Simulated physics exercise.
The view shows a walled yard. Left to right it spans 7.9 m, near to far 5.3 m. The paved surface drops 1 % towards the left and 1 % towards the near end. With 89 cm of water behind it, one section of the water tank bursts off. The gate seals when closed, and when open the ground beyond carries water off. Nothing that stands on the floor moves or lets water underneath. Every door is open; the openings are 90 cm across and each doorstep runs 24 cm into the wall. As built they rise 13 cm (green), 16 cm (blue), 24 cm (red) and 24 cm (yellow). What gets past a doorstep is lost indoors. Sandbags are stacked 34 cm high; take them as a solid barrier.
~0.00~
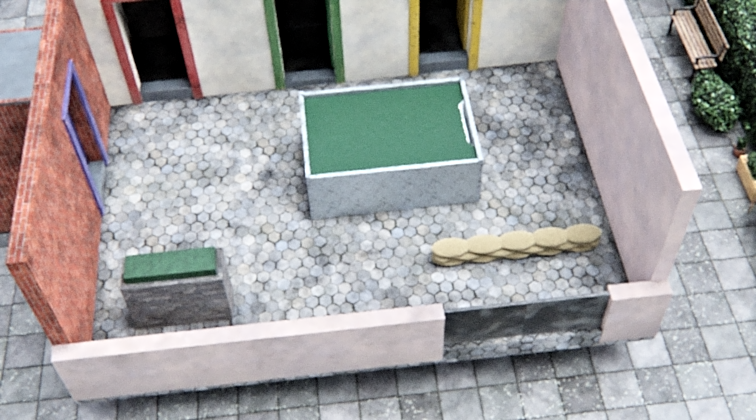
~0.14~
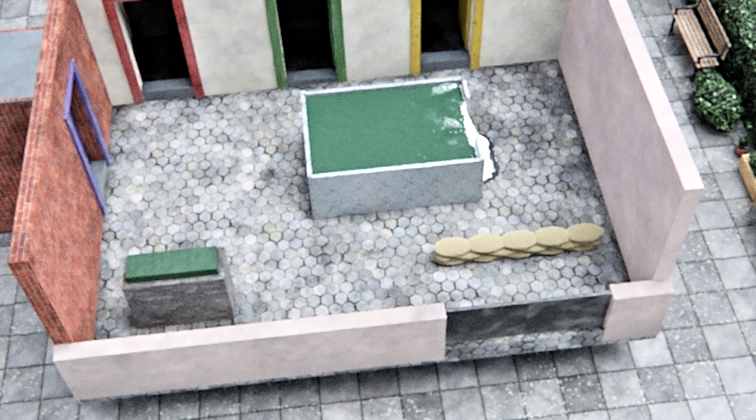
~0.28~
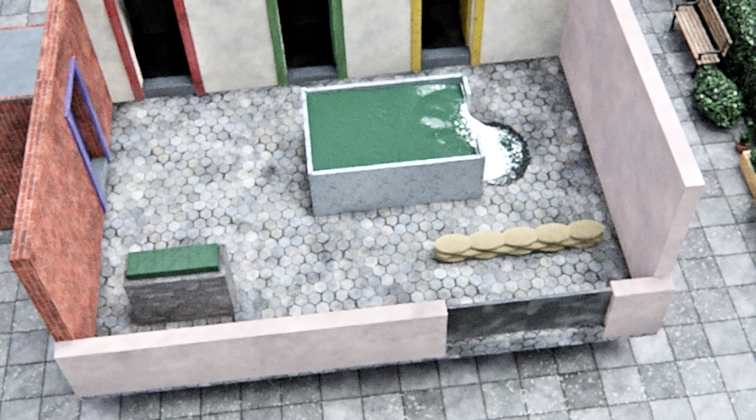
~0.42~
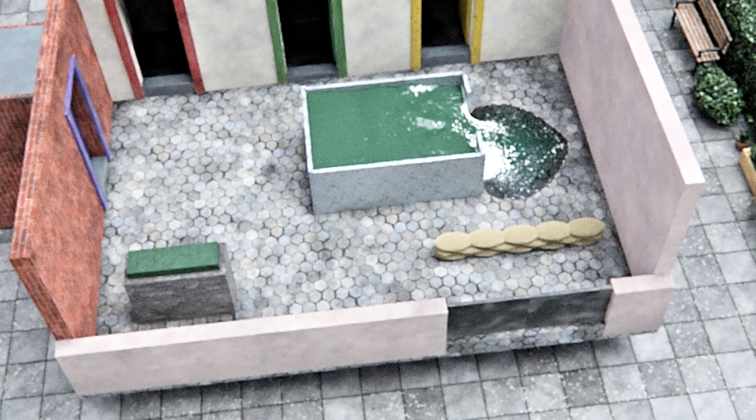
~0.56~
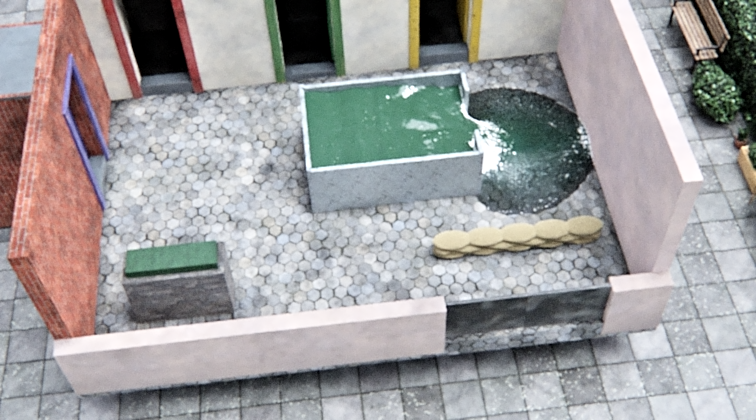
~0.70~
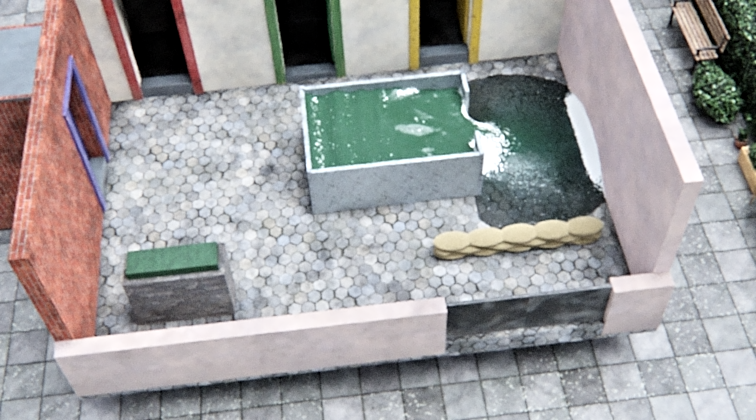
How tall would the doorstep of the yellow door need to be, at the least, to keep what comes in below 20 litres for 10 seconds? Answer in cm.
About 6.5 cm.
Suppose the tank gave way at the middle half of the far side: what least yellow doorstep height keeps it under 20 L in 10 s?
Then roughly 30 cm.
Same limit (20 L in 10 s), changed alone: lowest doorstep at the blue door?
About 8.5 cm at blue.
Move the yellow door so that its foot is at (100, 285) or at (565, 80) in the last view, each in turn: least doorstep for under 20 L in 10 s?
About 16 and 30 cm.
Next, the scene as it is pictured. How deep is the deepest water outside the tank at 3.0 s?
About 36 cm.
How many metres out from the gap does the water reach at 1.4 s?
Some 3.8 m out.
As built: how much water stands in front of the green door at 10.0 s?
Some 6.0 cm.
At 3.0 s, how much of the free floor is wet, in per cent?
About 40 per cent.
After 1.4 s water covers 15 % of the floor, deepest (50 cm) near (550, 56); 1 cm at the yellow door, 0 litres in over its 24 cm doorstep.
After 3.0 s water covers 40 % of the floor, deepest (36 cm) near (591, 218); 10 cm at the yellow door, 0 litres in over its 24 cm doorstep.
After 10.0 s water covers 95 % of the floor, deepest (24 cm) near (93, 371); 6 cm at the yellow door, 0 litres in over its 24 cm doorstep.
At the yellow door as built, the water arrived by 1.4 s and peaked near 11 cm at 3.4 s.
Run again over the same 10 s with other heights there, 27 litres in over 6 cm, 8 litres over 8.5 cm. The limit of 20 litres is kept from about 6.5 cm up.
